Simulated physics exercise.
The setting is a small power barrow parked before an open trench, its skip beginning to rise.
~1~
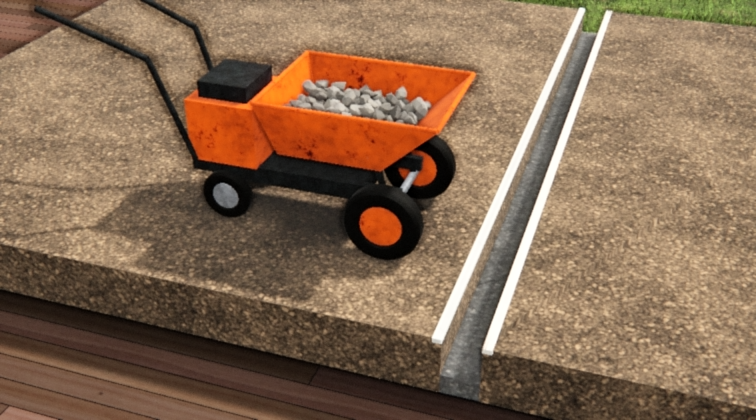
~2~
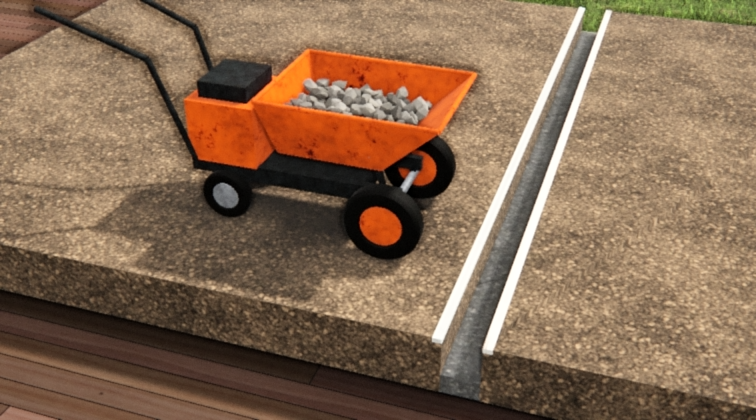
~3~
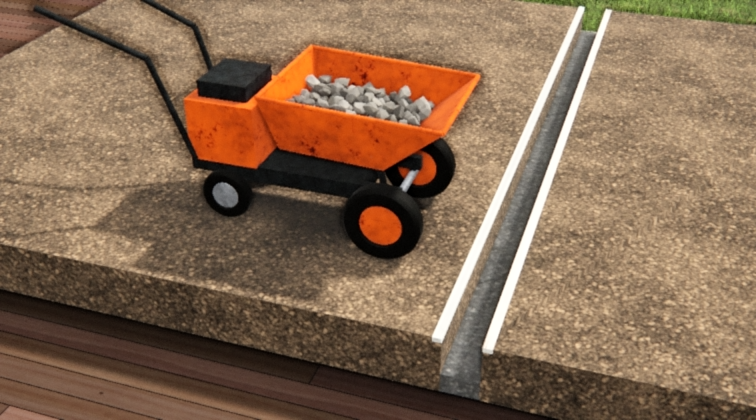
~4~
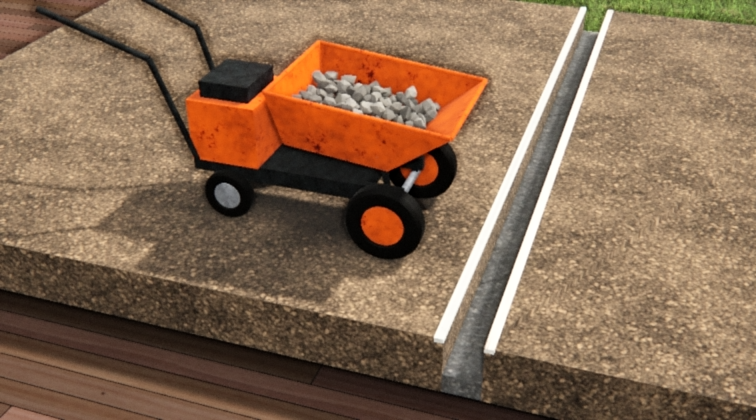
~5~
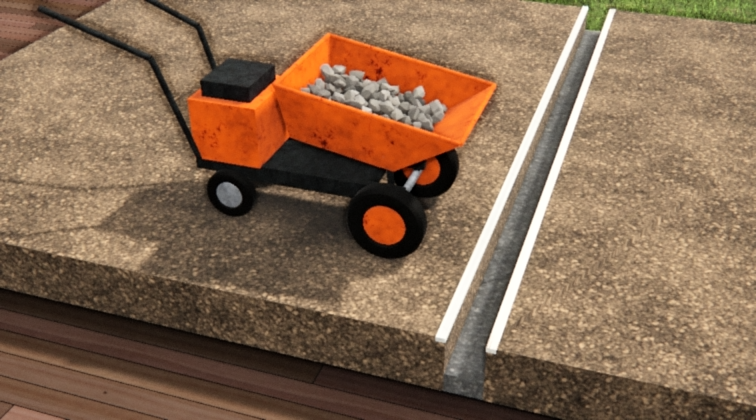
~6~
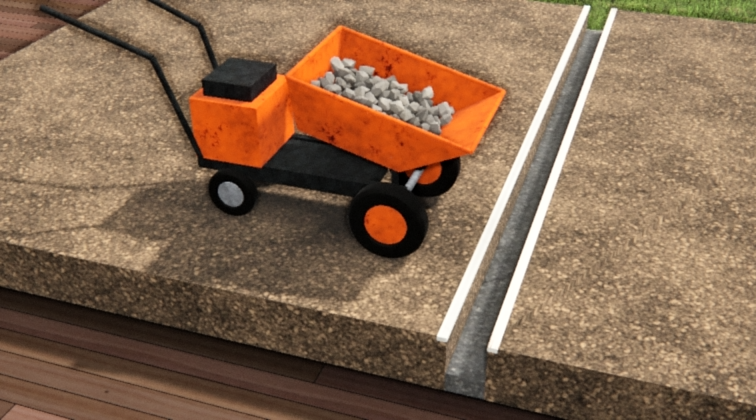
The video shows an orange power barrow loaded with broken grey stones, standing left of a narrow, white-edged trench in a brown slab. Its skip gradually tilts forward to the right, the back rising while the wheels stay in place.
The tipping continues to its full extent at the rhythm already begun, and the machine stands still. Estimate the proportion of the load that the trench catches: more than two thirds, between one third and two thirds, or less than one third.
I'd say not even a third of it lands in the trench.
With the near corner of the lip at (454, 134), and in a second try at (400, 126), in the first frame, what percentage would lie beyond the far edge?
That would be roughly 80 in a hundred and then roughly 20 in a hundred.
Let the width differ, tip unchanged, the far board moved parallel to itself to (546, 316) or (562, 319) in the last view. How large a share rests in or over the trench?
Roughly 80 % first, 100 % second.
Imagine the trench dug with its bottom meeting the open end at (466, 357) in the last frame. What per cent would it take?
The share comes to around 0 percent.
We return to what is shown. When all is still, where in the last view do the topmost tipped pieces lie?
The topmost point rests at roughly pixel (555, 236) in the last view.
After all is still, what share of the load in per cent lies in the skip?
It comes to about 25 percent.
Just after the last frame, skip tipped steeply; every one in the skip.
A moment on, skip tipped steeply; the larger part in the skip; just a few in or heaped over the trench; about a tenth beyond it; just a few falling.
Further on, skip tipped right over; roughly a quarter in the skip; about a tenth in or heaped over the trench; roughly two thirds beyond it.
When it is over, skip tipped right over; roughly a quarter in the skip; about a tenth in or heaped over the trench; roughly two thirds beyond it.
